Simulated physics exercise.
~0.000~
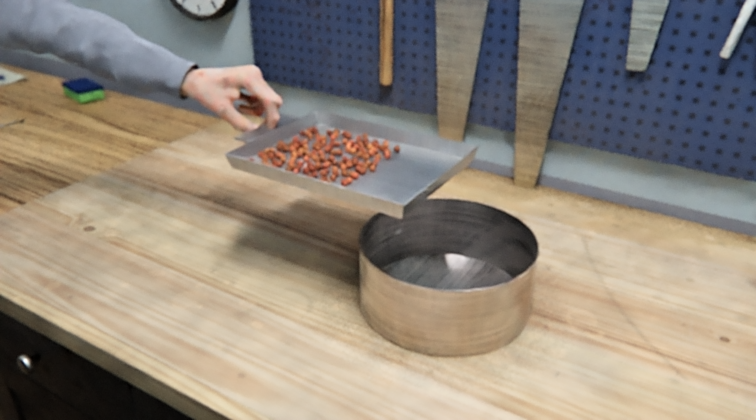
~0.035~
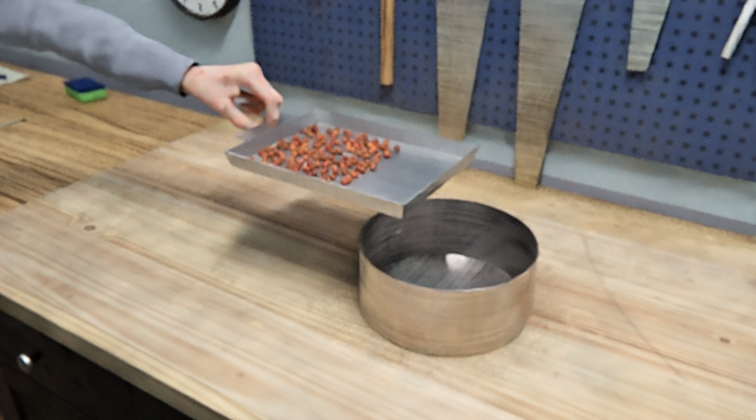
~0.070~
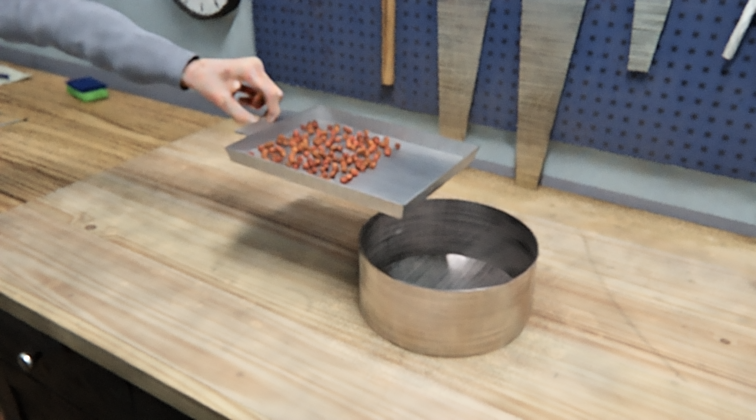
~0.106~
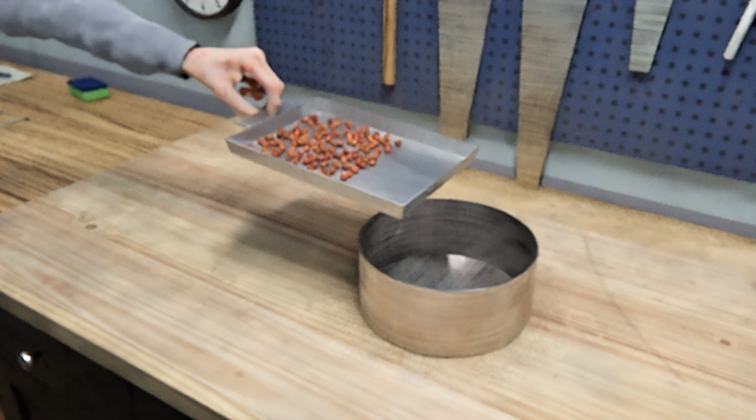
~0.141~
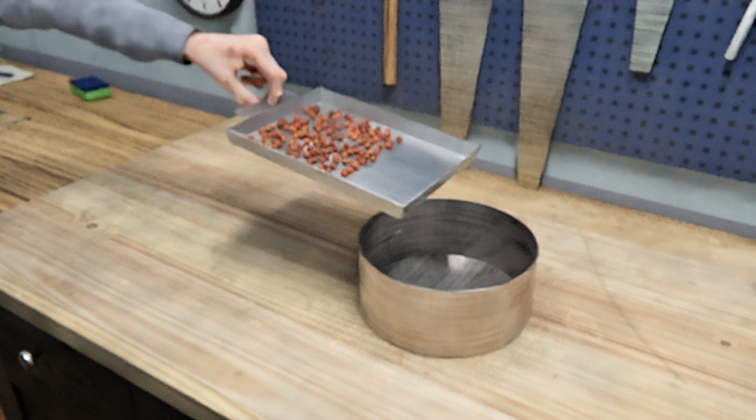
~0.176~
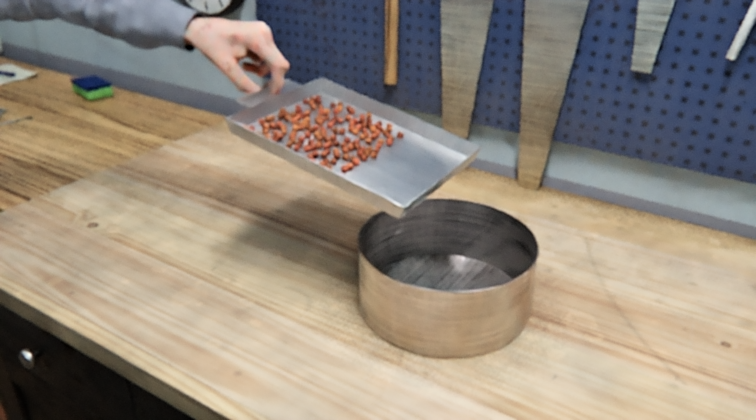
On a wooden workbench, a hand slowly raising one end of a metal tray of reddish-brown pellets beside a round pot.
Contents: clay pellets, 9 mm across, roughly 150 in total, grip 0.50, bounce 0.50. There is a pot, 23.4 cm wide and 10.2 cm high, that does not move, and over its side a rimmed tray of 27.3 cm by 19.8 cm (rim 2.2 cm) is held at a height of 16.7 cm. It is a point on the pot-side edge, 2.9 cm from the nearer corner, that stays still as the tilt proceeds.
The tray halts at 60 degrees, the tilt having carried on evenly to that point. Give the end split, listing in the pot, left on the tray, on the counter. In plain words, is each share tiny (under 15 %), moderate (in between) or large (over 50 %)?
Pot: Moderate; left on the tray: Large; counter: Tiny.
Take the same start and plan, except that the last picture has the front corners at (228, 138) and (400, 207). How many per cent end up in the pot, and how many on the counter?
Per cent by place - pot 5, counter 5.
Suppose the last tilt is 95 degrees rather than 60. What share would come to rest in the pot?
Around 100 in a hundred.
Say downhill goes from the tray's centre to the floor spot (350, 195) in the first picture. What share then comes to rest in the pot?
Roughly 5 per cent.
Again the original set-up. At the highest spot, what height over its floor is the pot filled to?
About 1.0 centimetres.
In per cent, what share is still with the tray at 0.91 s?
Roughly 80 percent of the load, I'd say.
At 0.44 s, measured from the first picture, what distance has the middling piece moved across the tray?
Displacement on the tray: About 3 cm.
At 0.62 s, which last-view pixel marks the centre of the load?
The middle of the load should be at about (422, 165) by then.
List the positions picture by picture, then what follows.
The first picture shows tray tilt 0 degrees, front corners at (230, 153) and (402, 202); middle of the pieces at (322, 156); pot at (448, 239).
The second picture shows tray tilt 0 degrees, front corners at (230, 151) and (402, 202); middle of the pieces at (322, 154).
The third picture shows tray tilt 2 degrees, front corners at (230, 146) and (402, 202); middle of the pieces at (322, 151).
The fourth picture shows tray tilt 4 degrees, front corners at (230, 139) and (402, 202), lowest corner right front; middle of the pieces at (323, 146).
The fifth picture shows tray tilt 8 degrees, front corners at (231, 128) and (402, 203), lowest corner right front; middle of the pieces at (323, 139).
The sixth picture shows tray tilt 11 degrees, front corners at (231, 118) and (403, 203), lowest corner right front; middle of the pieces at (324, 132); pot at (447, 239). Its pace works out near 95 degrees a second.
After 0.44 s, tilt 35 degrees; the tray holds 100 %, the pot 0 %.
After 0.62 s, tilt 52 degrees; the tray holds 100 %, the pot 0 %.
Then, at 0.91 s, tilt 60 degrees; the tray holds 80 %, the pot 20 %.
By 1.7 s all is still; pot 25 %, tray 75 %, counter 0 %.
